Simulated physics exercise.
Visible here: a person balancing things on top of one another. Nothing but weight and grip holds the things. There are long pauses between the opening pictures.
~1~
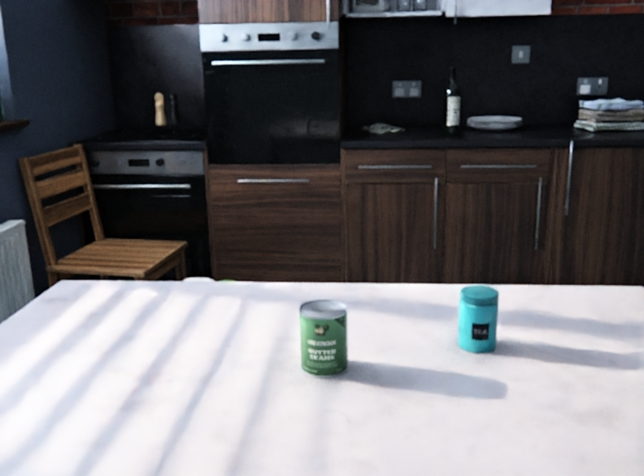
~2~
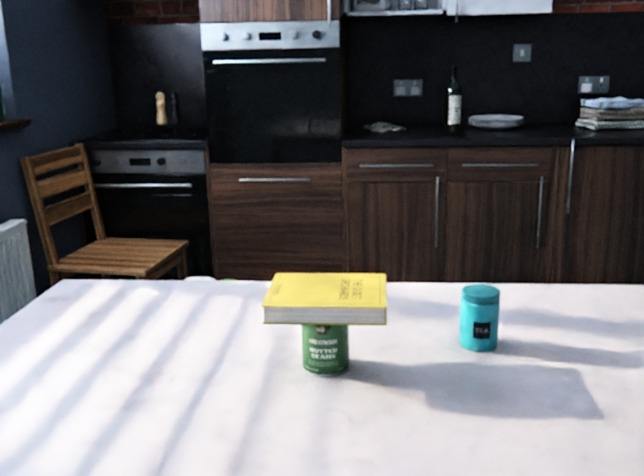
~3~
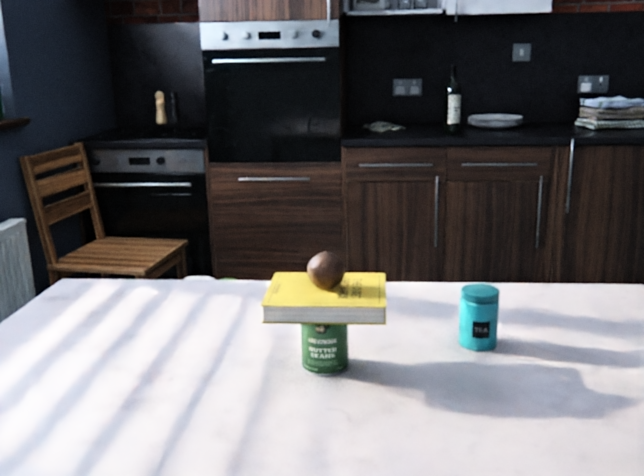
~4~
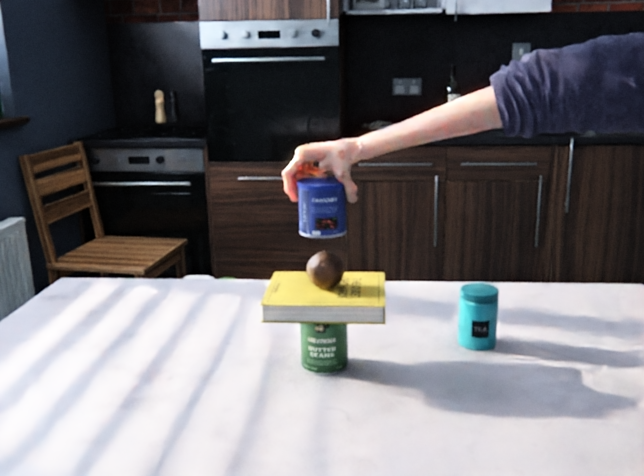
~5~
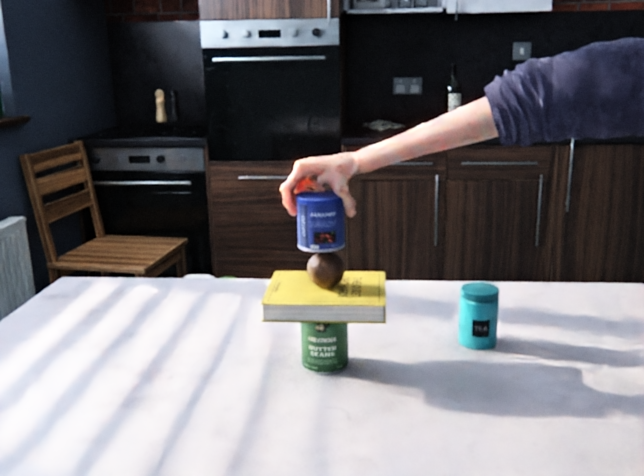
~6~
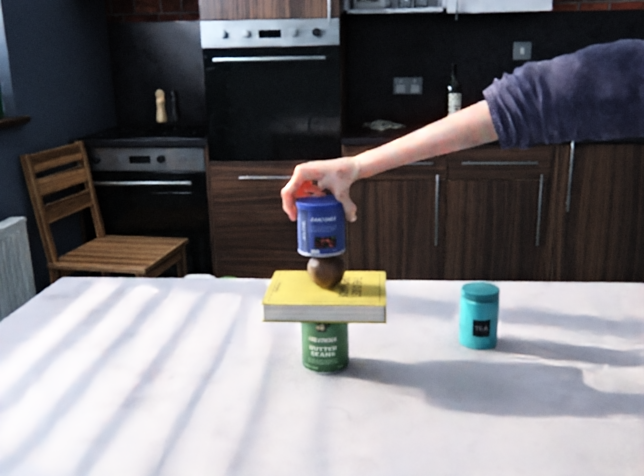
The footage shows a green tin beside a turquoise jar on a white table, then a yellow book and a brown ball stacked on the tin, before a hand lowers a blue tin onto the ball and keeps holding it.
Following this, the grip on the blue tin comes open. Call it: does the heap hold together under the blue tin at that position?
It falls apart.
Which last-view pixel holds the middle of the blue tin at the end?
End spot: Near (206, 339).
Then, 0.40 s later than the last frame, blue tin now fallen.
Then, 0.50 s later than the last frame, things are still on the move.
Then, 0.60 s later than the last frame, as before.
When it is over, fallen, blue tin; the other 4 as before. End places, in pixels of the last picture, blue tin near (206, 339). The pile comes apart.
